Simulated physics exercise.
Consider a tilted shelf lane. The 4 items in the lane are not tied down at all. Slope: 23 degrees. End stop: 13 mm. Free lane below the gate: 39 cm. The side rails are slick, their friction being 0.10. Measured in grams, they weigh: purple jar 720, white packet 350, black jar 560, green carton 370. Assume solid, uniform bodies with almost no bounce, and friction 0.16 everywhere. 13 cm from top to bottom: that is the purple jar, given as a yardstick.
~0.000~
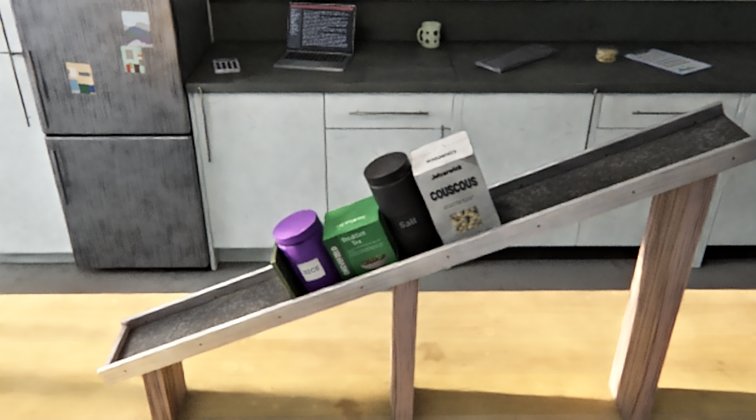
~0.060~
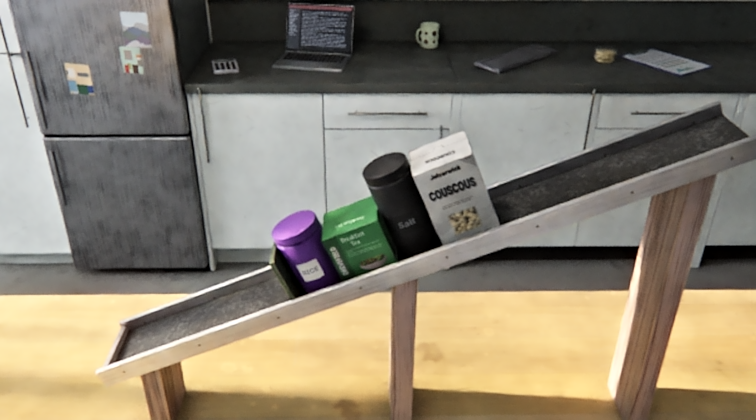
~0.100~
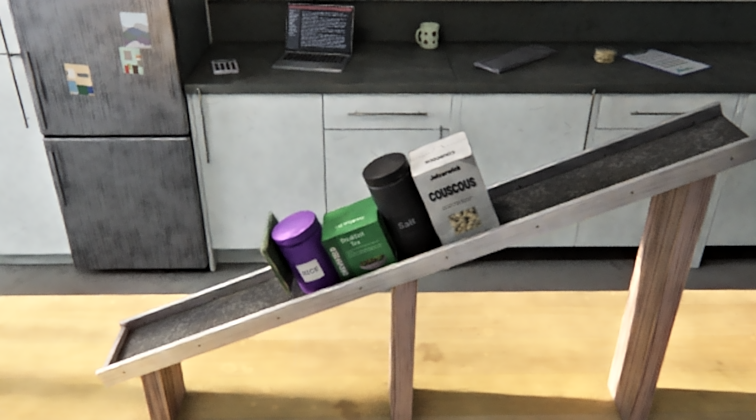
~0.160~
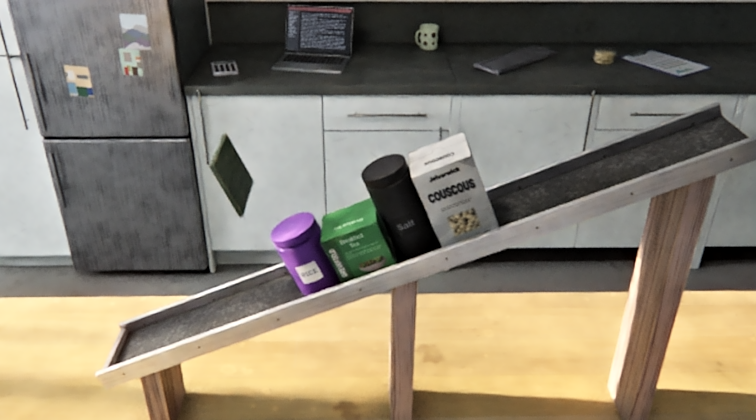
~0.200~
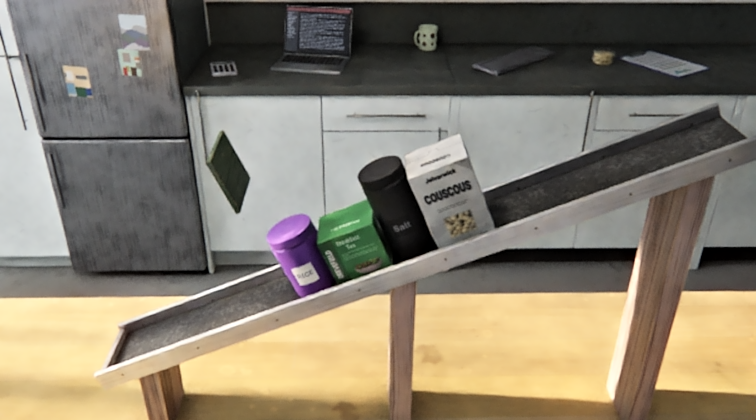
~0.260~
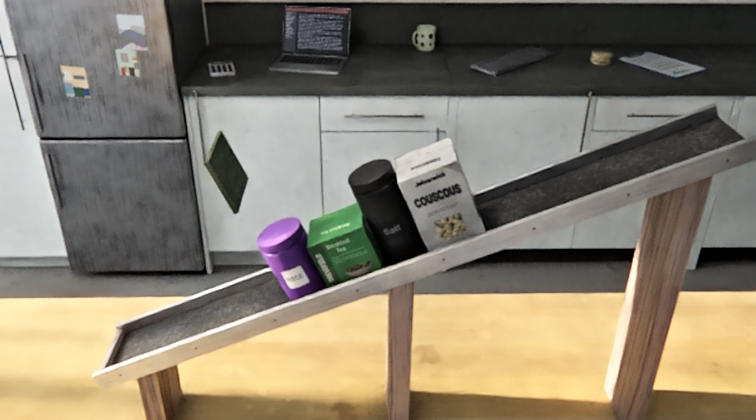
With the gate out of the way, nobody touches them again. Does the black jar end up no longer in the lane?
It ends up short of the stop.
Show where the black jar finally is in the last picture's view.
You'll find it at about (158, 298).
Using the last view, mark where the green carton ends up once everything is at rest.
(125, 327).
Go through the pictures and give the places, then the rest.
In the first frame, gate shut; black jar (404, 205); purple jar (310, 252).
In the second frame, gate shut; green carton (361, 239); purple jar (309, 252).
In the third frame, white packet (454, 191); green carton (361, 240).
In the fourth frame, leader 39 cm from the stop; purple jar (308, 254); white packet (454, 192).
In the fifth frame, leader 38 cm from the stop; green carton (356, 243); purple jar (304, 256).
In the sixth frame, leader 37 cm from the stop; black jar (388, 212); white packet (440, 197).
After 0.46 s, leader 25 cm from the stop; black jar near (330, 234).
After 0.66 s, leader 4 cm from the stop; black jar near (226, 273).
After 0.76 s, black jar tipped 22° from how it sat near (185, 276); white packet tipped 23° from how it sat; purple jar tipped 20° from how it sat.
After 1.16 s, purple jar now over the stop; black jar near (162, 296).
At rest (2.0 s), over the stop, purple jar; the other 3 in the lane. In the last view, black jar near (158, 298).
